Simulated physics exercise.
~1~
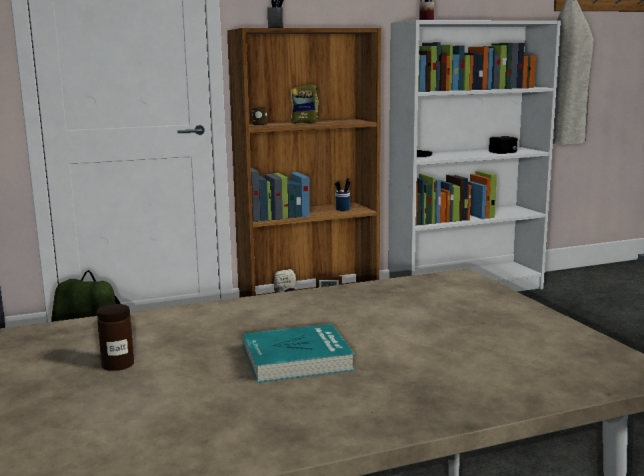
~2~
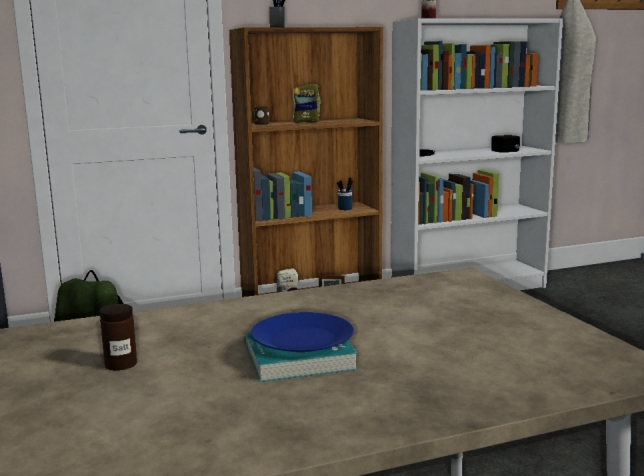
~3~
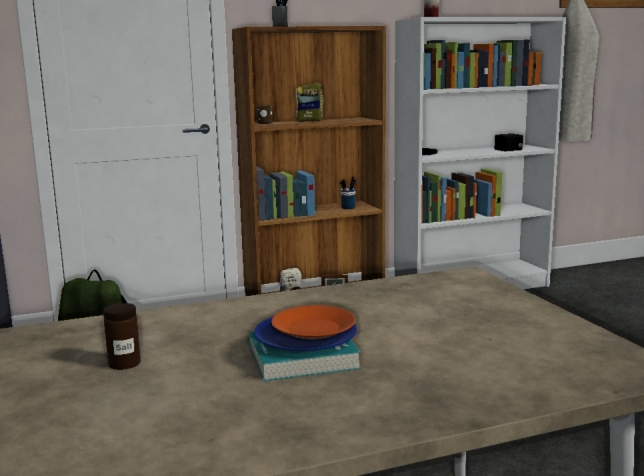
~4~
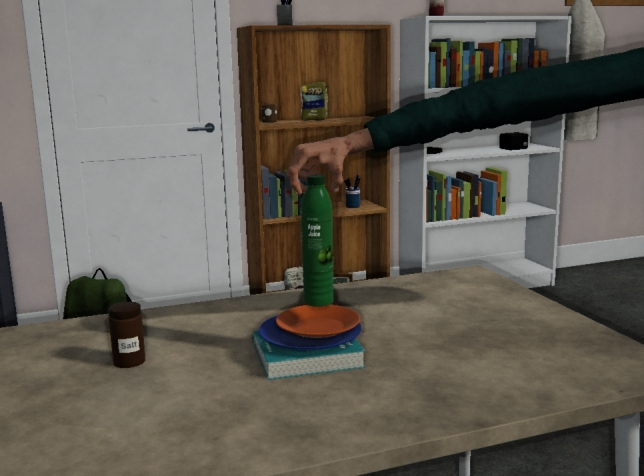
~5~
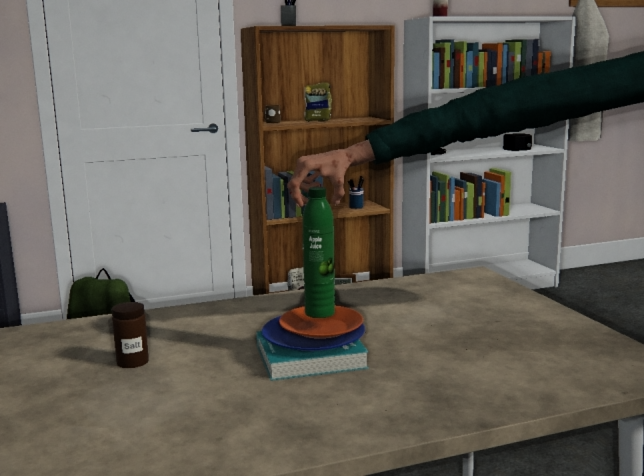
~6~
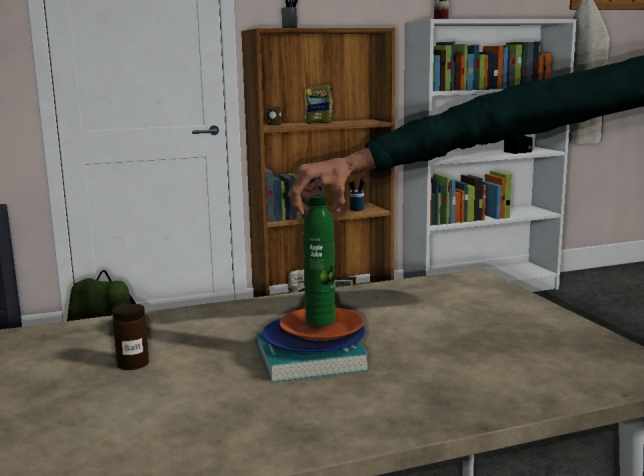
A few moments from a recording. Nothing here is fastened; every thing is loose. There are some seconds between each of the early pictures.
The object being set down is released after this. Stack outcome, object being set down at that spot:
Safe.
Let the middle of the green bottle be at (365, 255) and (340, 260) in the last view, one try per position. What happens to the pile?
Case A: It comes down; case B: It does not fall.
Then, 0.40 s after the last picture, nothing has stirred.
Then, 1.30 s after the last picture, green bottle resting near (319, 260).
At rest, all 5 in place. Seen from the same camera at the end, green bottle near (320, 260). The pile keeps its balance.
